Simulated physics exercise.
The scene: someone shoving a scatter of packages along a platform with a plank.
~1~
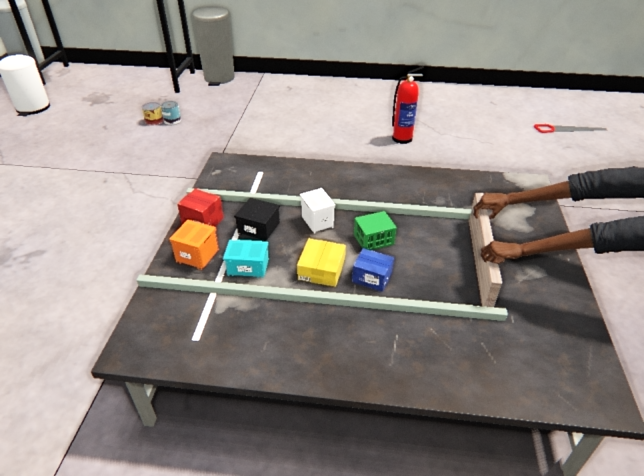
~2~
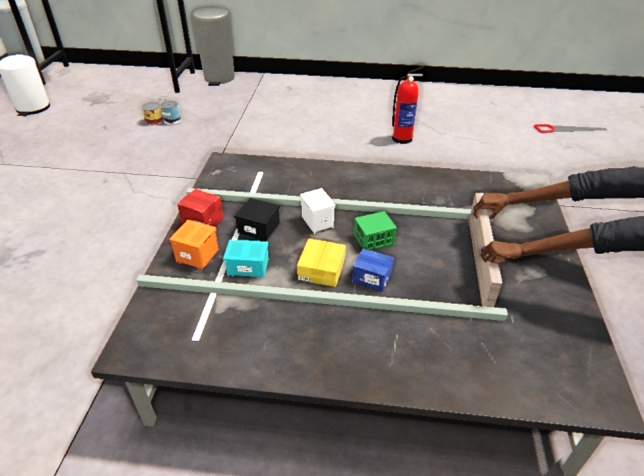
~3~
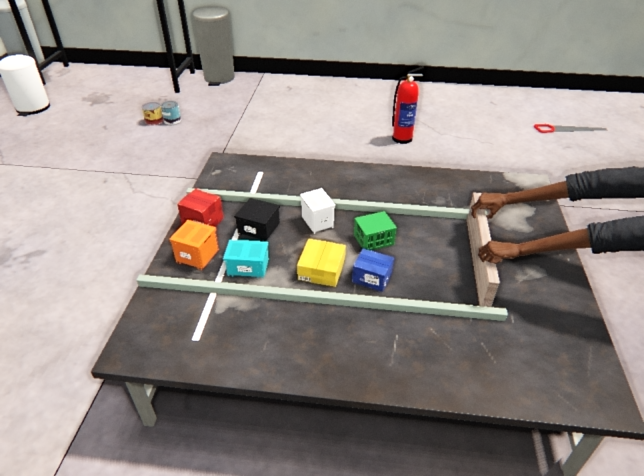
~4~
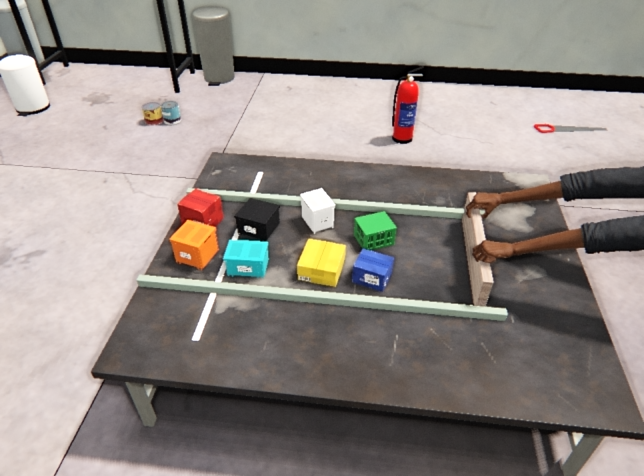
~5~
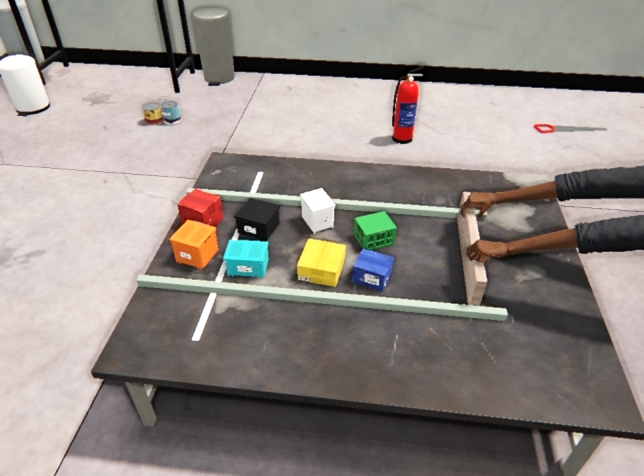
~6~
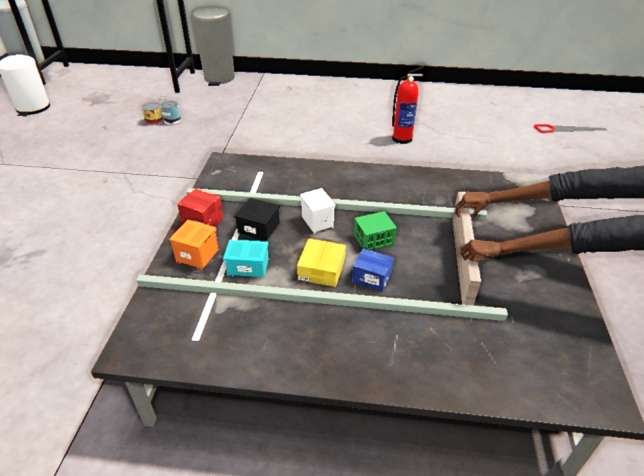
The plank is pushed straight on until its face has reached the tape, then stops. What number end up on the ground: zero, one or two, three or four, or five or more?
In the end the number that fall off is three or four.
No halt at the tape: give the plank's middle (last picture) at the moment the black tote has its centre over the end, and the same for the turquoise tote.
At (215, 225) for the black tote; at (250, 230) for the turquoise tote.
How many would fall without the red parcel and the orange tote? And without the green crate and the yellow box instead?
1 in the first case, 1 in the second.
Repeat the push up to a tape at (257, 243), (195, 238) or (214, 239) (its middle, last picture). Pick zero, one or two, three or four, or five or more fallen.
One after another: Just one or two; more than four; three to four.
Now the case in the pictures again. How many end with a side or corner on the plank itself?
3 of them.
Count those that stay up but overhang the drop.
That would be 0.
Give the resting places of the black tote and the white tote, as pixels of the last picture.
Near (191, 216) and (234, 199).
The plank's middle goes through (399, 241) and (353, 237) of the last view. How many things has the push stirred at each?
The counts are 0 and 4.
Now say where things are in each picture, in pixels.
In the first picture, red parcel (201, 211); orange tote (195, 245); black tote (258, 220); plank (483, 248); tape (234, 241).
In the second picture, orange tote (195, 245); turquoise tote (247, 259).
In the third picture, black tote (258, 220); plank (481, 248).
In the fourth picture, red parcel (201, 211); white tote (318, 211).
In the fifth picture, orange tote (195, 245); blue parcel (373, 270).
In the sixth picture, red parcel (201, 211); orange tote (195, 245); black tote (258, 220); plank (465, 246); tape (234, 241).
Soon after, none off yet; red parcel at rest near (201, 211); orange tote at rest near (195, 245); black tote at rest near (258, 220).
In the end, the number that fall off is three or four; gone, turquoise tote, orange tote and red parcel.
